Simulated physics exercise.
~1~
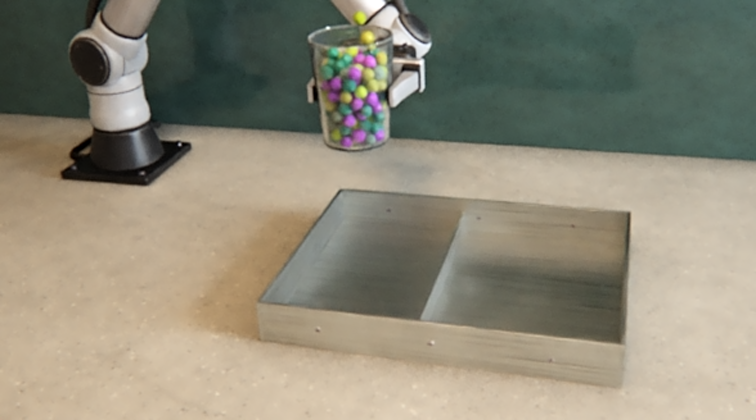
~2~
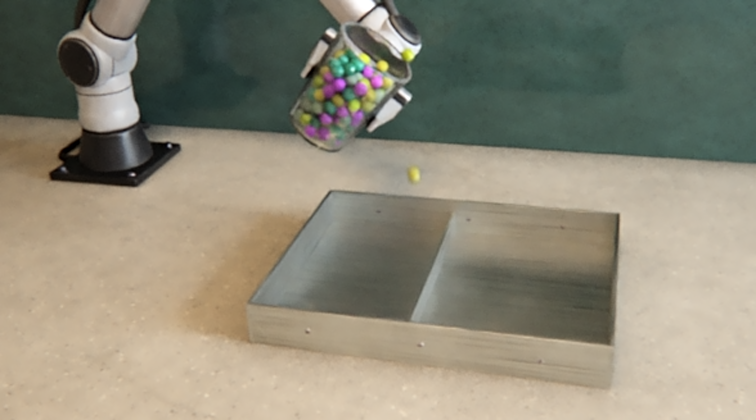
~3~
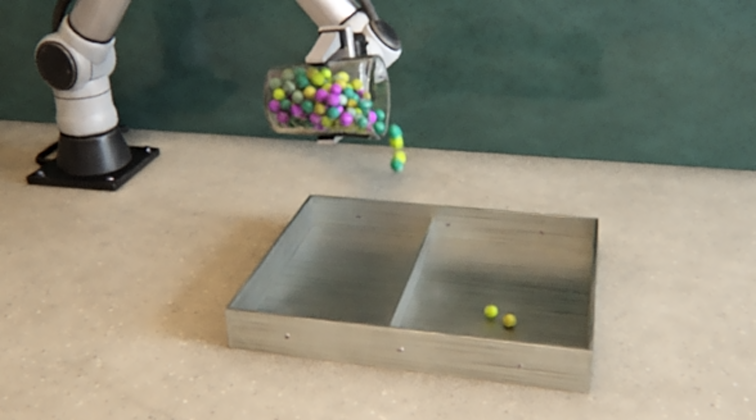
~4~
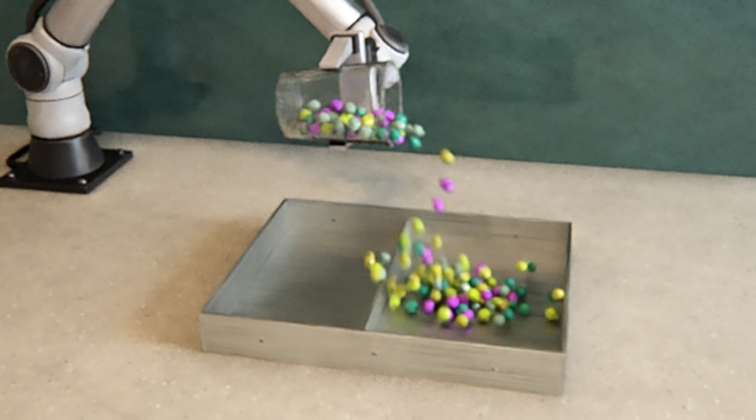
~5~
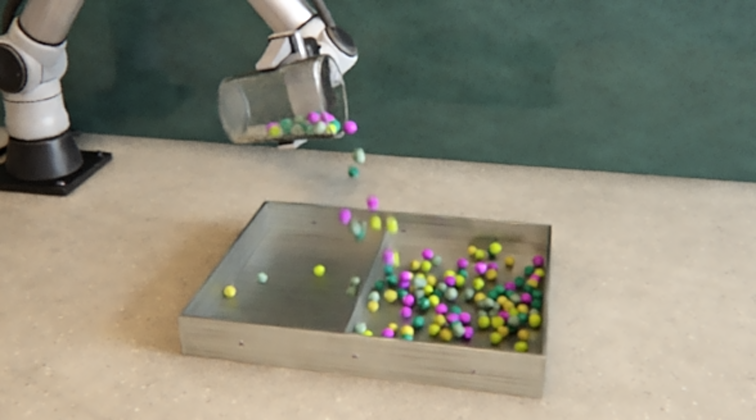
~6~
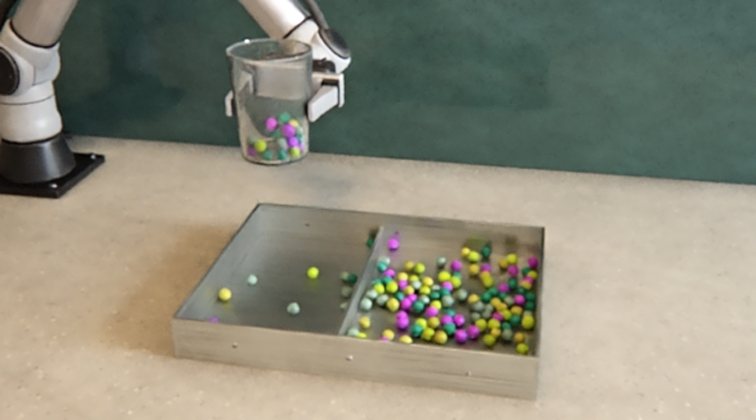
The footage shows a robot arm tilting a clear beaker of colourful round sweets over a divided metal tray, spilling most into the right-hand part and a few into the left, before turning the beaker upright with some sweets still inside.
